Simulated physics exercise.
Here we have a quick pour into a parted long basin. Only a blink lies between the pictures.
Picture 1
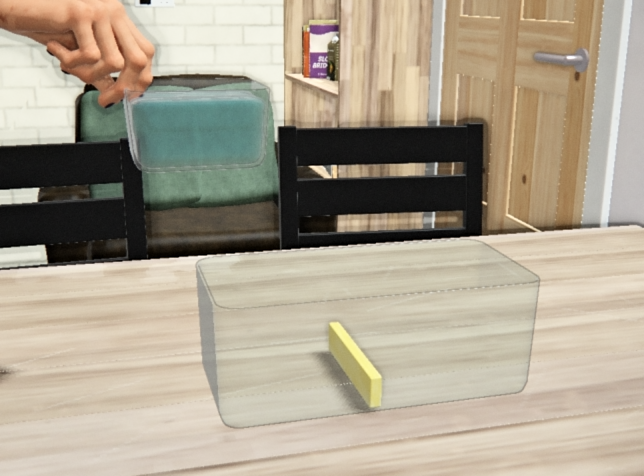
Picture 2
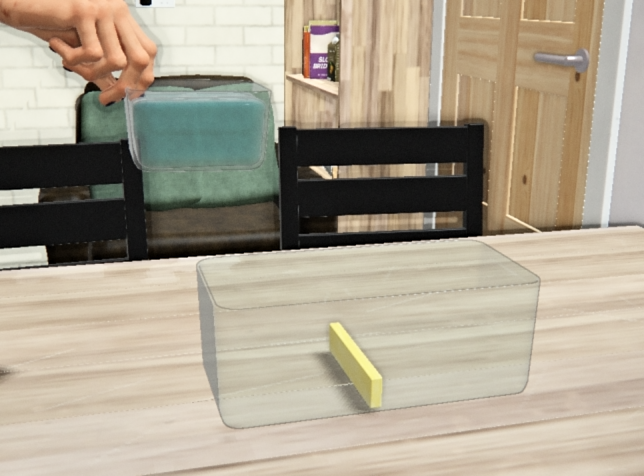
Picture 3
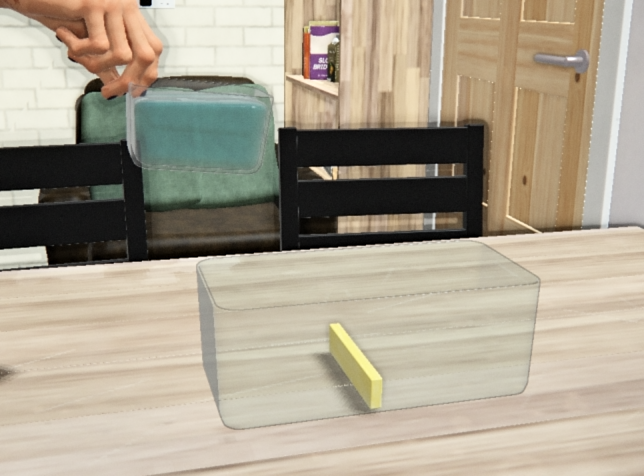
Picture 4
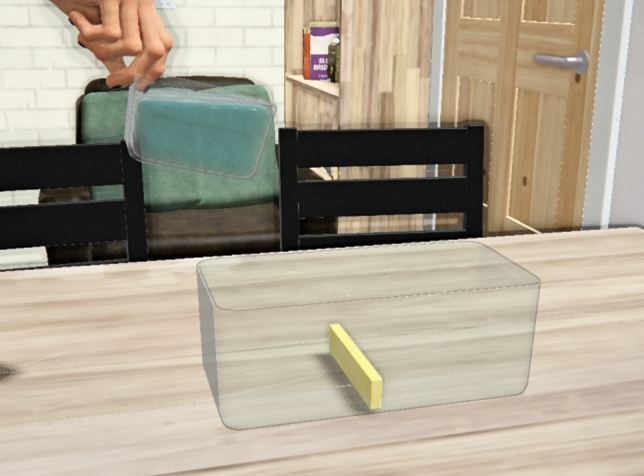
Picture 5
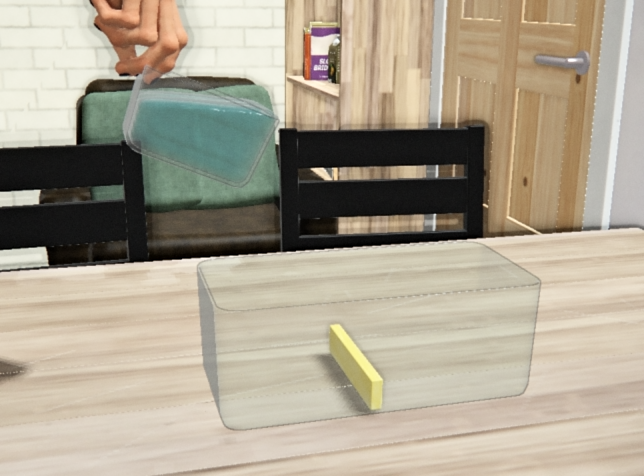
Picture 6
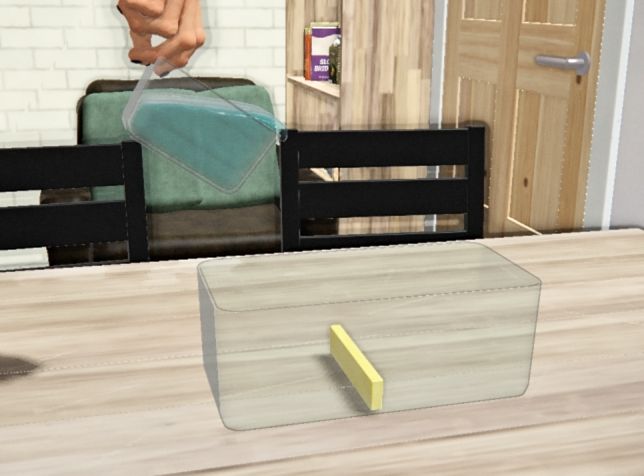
A hand held a clear container of blue-green liquid above the left side of a long see-through basin with a yellow divider, then tilted it steadily to the right until liquid reached its lip.
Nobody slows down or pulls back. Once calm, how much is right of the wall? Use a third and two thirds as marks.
The share right of the wall is less than a third.
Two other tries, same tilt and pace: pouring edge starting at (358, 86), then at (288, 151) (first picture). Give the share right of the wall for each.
Near 85 % and 30 %.
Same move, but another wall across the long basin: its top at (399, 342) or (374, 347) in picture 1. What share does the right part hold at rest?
In turn 15 and 15 in a hundred.
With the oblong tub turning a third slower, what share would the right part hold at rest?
Near 30 %.
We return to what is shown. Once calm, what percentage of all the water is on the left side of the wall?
Close to 80 per cent.
A moment on, the oblong tub is tipped on its side and 20 per cent is still to pour, 29 is left of the wall and 2 right of it.
Next, the oblong tub is tipped right over and 3 per cent is still to pour, 80 is left of the wall and 11 right of it.
Then the oblong tub is tipped right over and 0 per cent is still to pour, 80 is left of the wall and 16 right of it.
Later the oblong tub is tipped right over and 0 per cent is still to pour, 79 is left of the wall and 19 right of it.
Finally, 79 per cent lies left of the wall, 19 right of it and 2 outside.
